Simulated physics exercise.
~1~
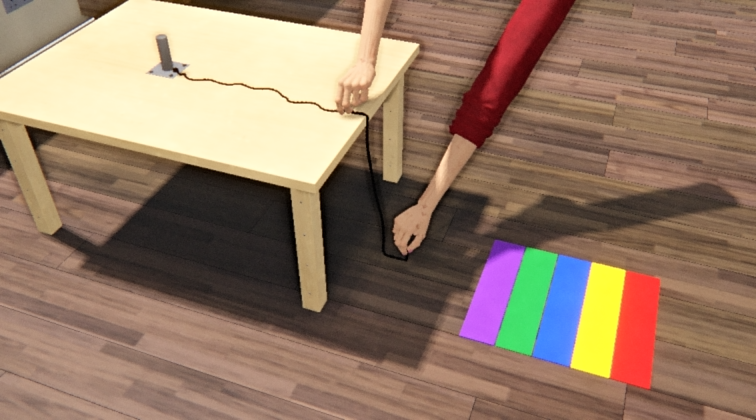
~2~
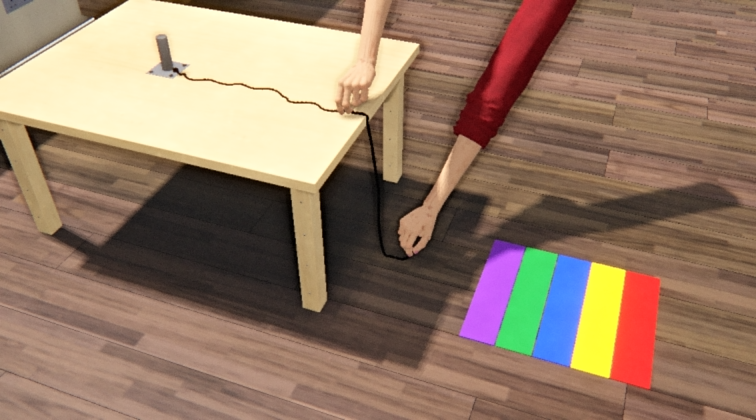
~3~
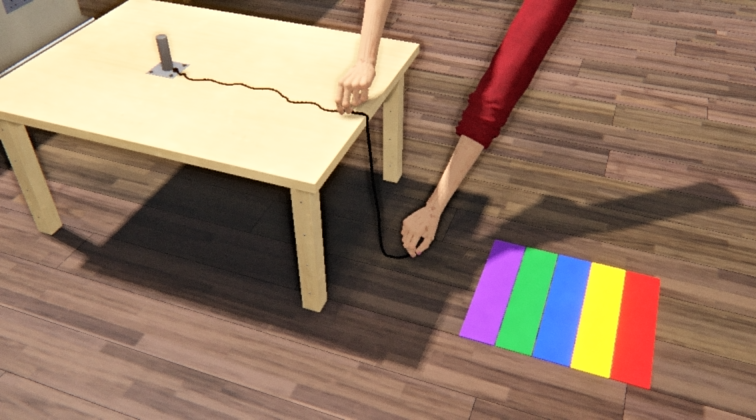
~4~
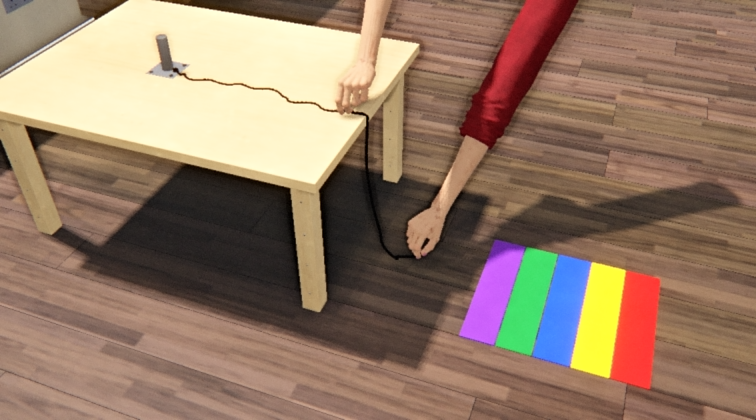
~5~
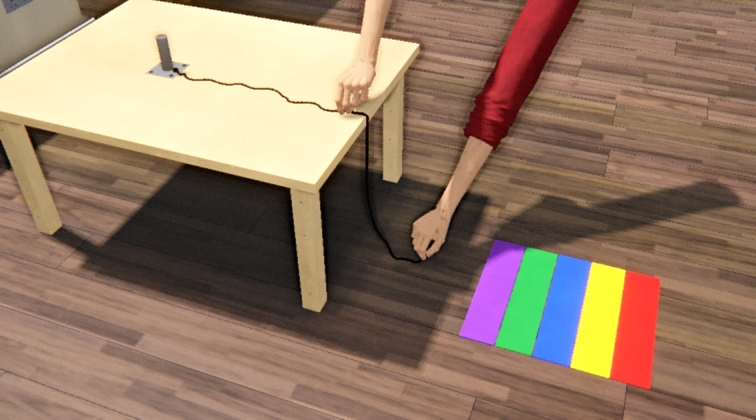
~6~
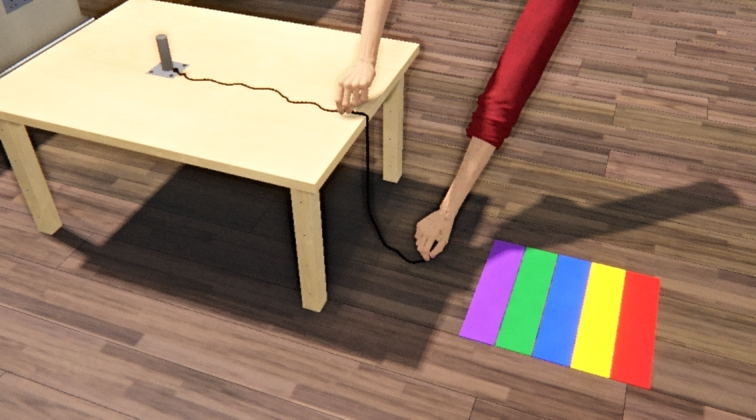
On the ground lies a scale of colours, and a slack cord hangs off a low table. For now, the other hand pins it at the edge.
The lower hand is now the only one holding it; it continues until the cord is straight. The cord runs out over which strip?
The green one.
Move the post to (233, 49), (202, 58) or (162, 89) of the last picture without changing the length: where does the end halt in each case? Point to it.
First try about (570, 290), second about (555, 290), third about (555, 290).
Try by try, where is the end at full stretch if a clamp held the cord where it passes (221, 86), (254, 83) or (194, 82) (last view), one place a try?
Per try (px, approx.): (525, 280); (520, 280); (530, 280).
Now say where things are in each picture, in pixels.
End (407, 251); purple (483, 321); green (519, 331); blue (556, 341); yellow (594, 351); red (633, 362), in the first frame.
End (413, 252); cord through (190, 80) (256, 89) (311, 103) (368, 126) (378, 186) (381, 242), in the second frame.
End (416, 253), in the third frame.
End (421, 254); cord through (190, 80) (256, 89) (311, 103) (367, 126) (369, 185) (382, 242), in the fourth frame.
End (426, 256), in the fifth frame.
End (430, 257); cord through (190, 80) (256, 89) (311, 103) (367, 126) (368, 185) (383, 241), in the sixth frame.
Soon after, end near (479, 269); short of the strips.
After that, end near (512, 277); over purple.
At the stop, end near (532, 283); over green. The end stops over the green strip.
